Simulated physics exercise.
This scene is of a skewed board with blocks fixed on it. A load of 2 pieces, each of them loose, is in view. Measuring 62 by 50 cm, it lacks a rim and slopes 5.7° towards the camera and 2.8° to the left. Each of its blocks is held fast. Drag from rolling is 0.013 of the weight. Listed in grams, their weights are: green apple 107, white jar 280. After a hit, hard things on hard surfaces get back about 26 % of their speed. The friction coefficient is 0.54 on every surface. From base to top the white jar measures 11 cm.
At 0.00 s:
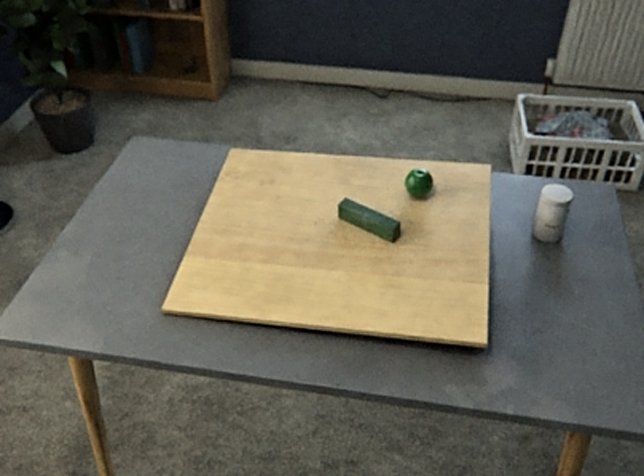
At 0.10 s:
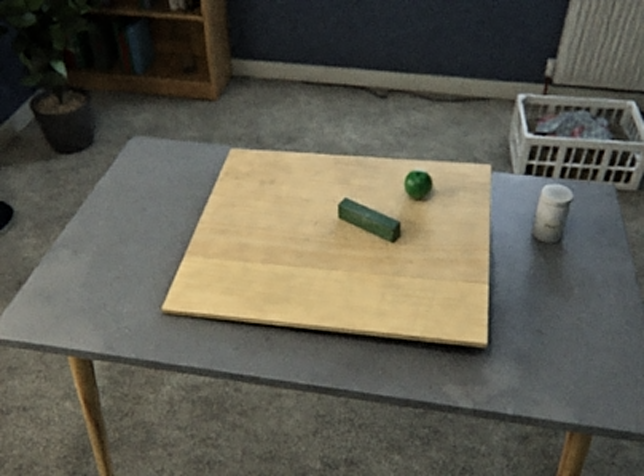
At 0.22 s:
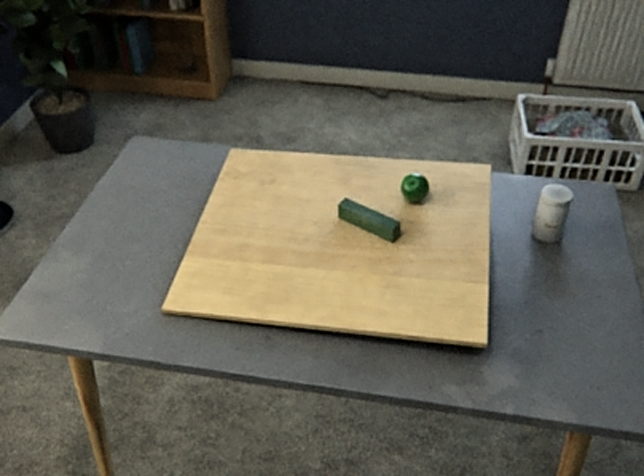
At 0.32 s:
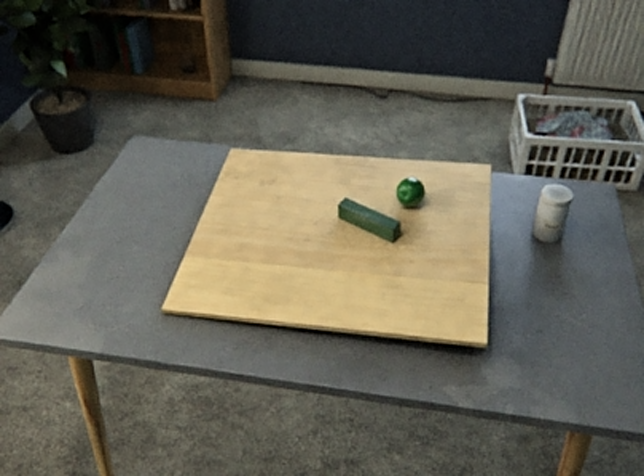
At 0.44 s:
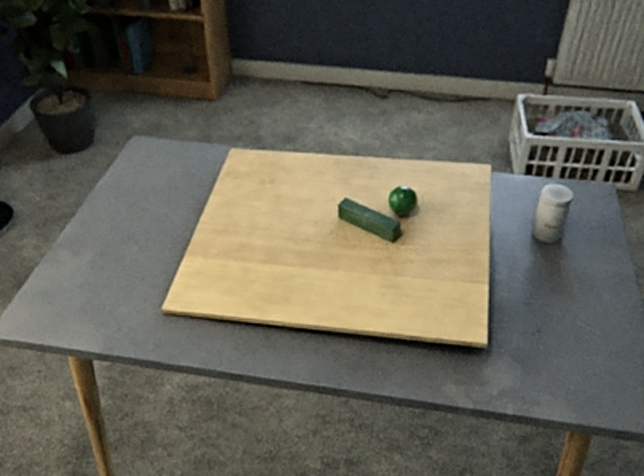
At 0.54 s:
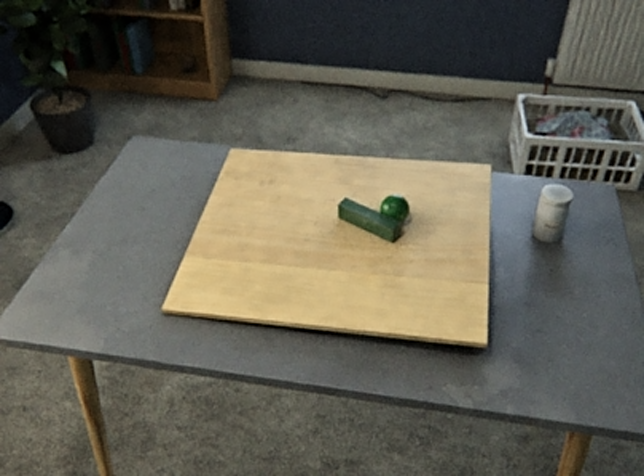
The video shows a green apple on a wooden board set on a grey table, a white jar standing nearby. The apple rolls slowly, then faster, toward the camera and slightly left, reaching a green block that stays still.
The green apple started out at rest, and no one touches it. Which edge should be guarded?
Answer: No border, stopped.
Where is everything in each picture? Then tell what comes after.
In the first frame, 38 cm of board to the near edge; green apple (419, 183); white jar (552, 213).
In the second frame, 38 cm of board to the near edge; green apple (418, 184); white jar (552, 213).
In the third frame, 37 cm of board to the near edge; green apple (415, 187); white jar (552, 213).
In the fourth frame, 35 cm of board to the near edge; green apple (411, 192); white jar (552, 213).
In the fifth frame, 32 cm of board to the near edge; green apple (403, 201); white jar (552, 213).
In the sixth frame, 30 cm of board to the near edge; white jar (552, 213).
Around 0.64 s, 30 cm of board to the near edge; green apple near (395, 209).
Around 0.74 s, green apple resting near (395, 209).
Finally (1.2 s), 30 cm of board to the near edge; white jar still in place (within 8 cm). Final places as that camera would see them, green apple near (395, 209).
